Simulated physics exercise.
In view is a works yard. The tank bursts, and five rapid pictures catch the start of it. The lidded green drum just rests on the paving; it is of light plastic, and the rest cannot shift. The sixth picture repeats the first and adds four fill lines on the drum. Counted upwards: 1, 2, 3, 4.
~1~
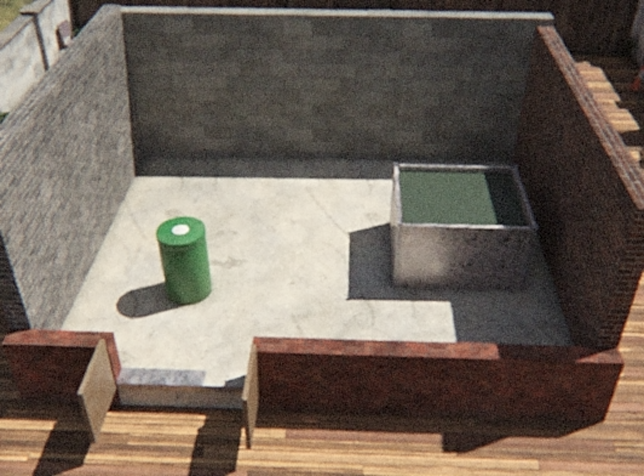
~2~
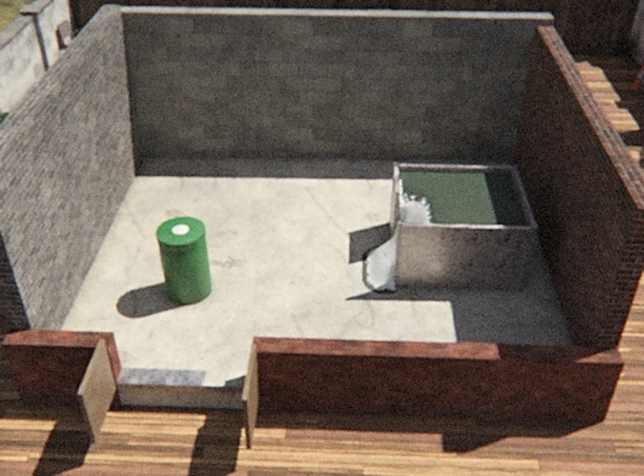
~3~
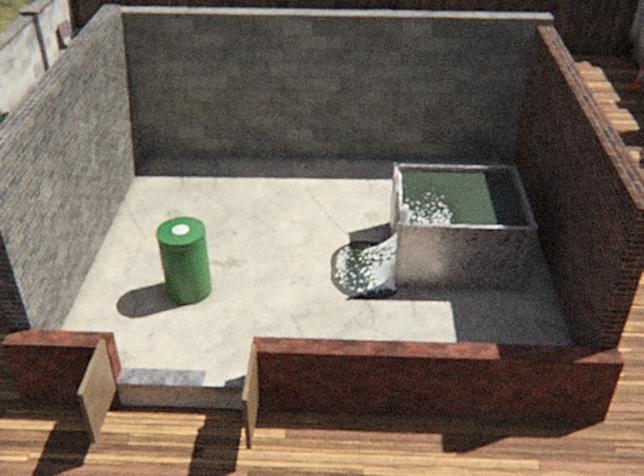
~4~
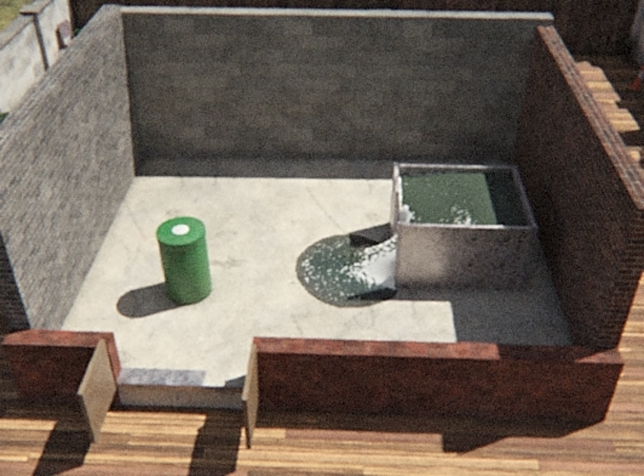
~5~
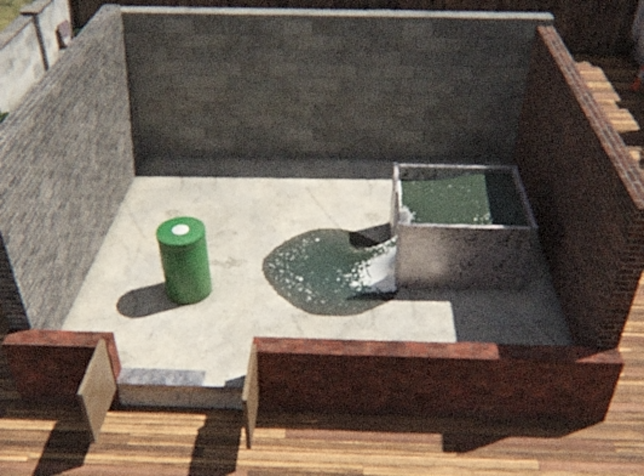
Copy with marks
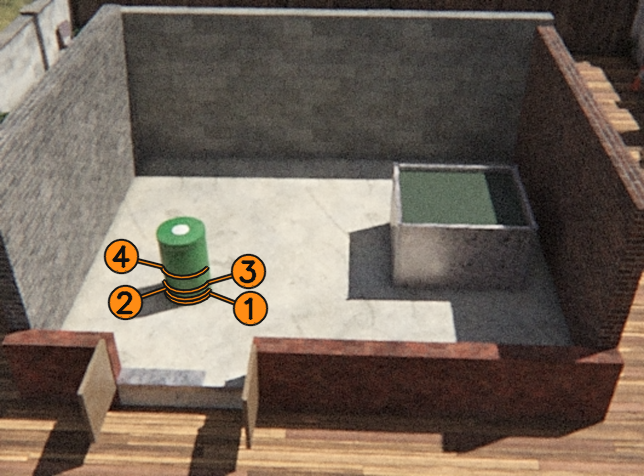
A works yard with a pale concrete floor, walled in grey block and dark red brick, is seen from above by a still camera. A green drum with a white spot on its lid stands at left, a grey tank of dark green water sits at right, and a gate stands open at front left. Foaming water pours from the tank's left side and spreads leftward across the floor in a widening, rounded pool.
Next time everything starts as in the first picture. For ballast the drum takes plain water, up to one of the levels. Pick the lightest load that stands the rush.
Go for 4.
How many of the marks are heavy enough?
One of them.
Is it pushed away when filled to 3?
Yes, that goes wrong.
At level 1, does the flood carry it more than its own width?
Yes.
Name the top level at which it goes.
That is level 3.
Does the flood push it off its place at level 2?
Yes.
On the marked copy, 1 at (185, 303); 2 at (184, 299); 3 at (183, 292); 4 at (181, 277); from the bottom up 1, 2, 3, 4.
Choosing 1, it is pushed about twice its own width away.
Choosing 2, it is pushed about 3 times its own width away.
Choosing 3, it is pushed about its own width away.
Choosing 4, it does not move.
